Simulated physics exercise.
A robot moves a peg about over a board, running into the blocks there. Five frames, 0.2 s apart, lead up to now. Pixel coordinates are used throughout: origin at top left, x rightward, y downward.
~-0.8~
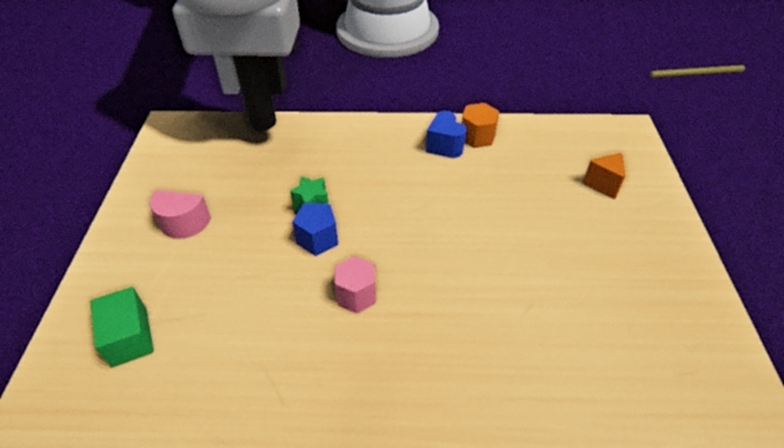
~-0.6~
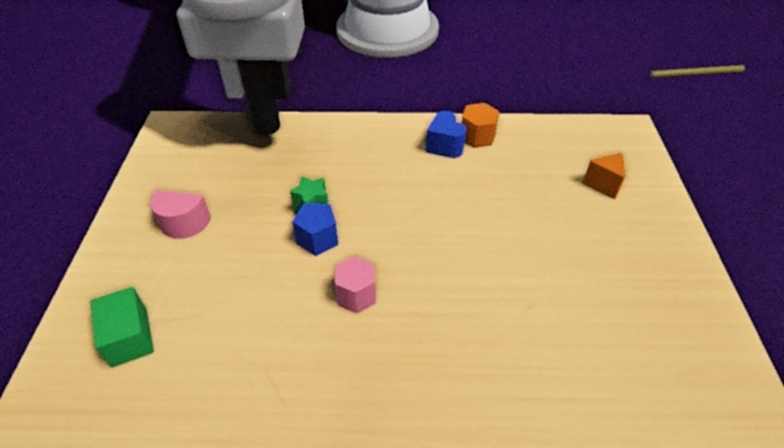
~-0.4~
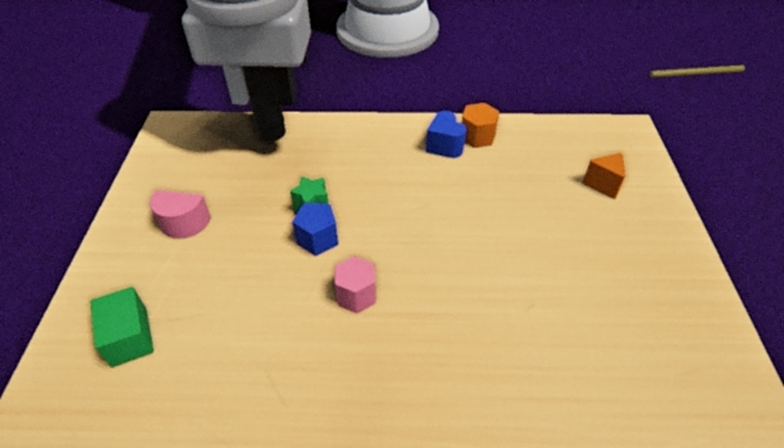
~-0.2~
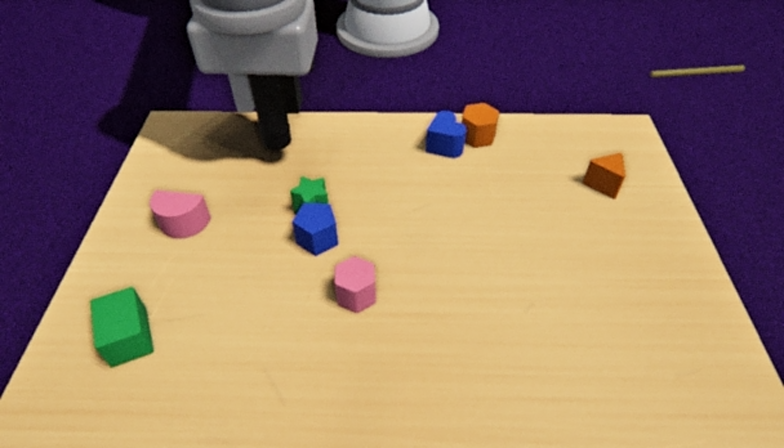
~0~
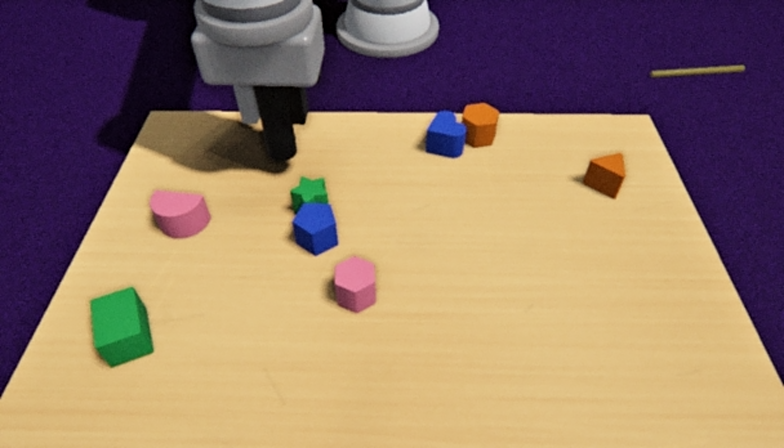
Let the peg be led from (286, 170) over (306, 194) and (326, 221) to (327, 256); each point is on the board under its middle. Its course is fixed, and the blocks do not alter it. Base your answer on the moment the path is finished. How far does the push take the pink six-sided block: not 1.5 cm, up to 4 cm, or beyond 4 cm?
Range: Under 1.5 cm.
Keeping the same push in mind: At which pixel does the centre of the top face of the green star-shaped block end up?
It is at (321, 263).
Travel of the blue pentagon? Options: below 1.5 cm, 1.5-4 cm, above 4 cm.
It goes beyond 4 cm.
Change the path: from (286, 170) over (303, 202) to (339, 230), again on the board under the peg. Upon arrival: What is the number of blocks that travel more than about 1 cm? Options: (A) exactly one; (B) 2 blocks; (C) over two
The correct letter is B.
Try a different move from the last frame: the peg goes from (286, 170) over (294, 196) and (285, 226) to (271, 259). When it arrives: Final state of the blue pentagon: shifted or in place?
By then it is displaced.
What follows on the original path. One third of the way, peg (304, 178); green star-shaped block (312, 195); blue pentagon (316, 222).
Two thirds of the way, peg (324, 205); green star-shaped block (325, 225), turned 30° clockwise; blue pentagon (319, 254).
At the end, peg (324, 240); green star-shaped block (321, 263), turned 45° clockwise; blue pentagon (306, 295); pink six-sided block (358, 282), turned 35° anticlockwise.
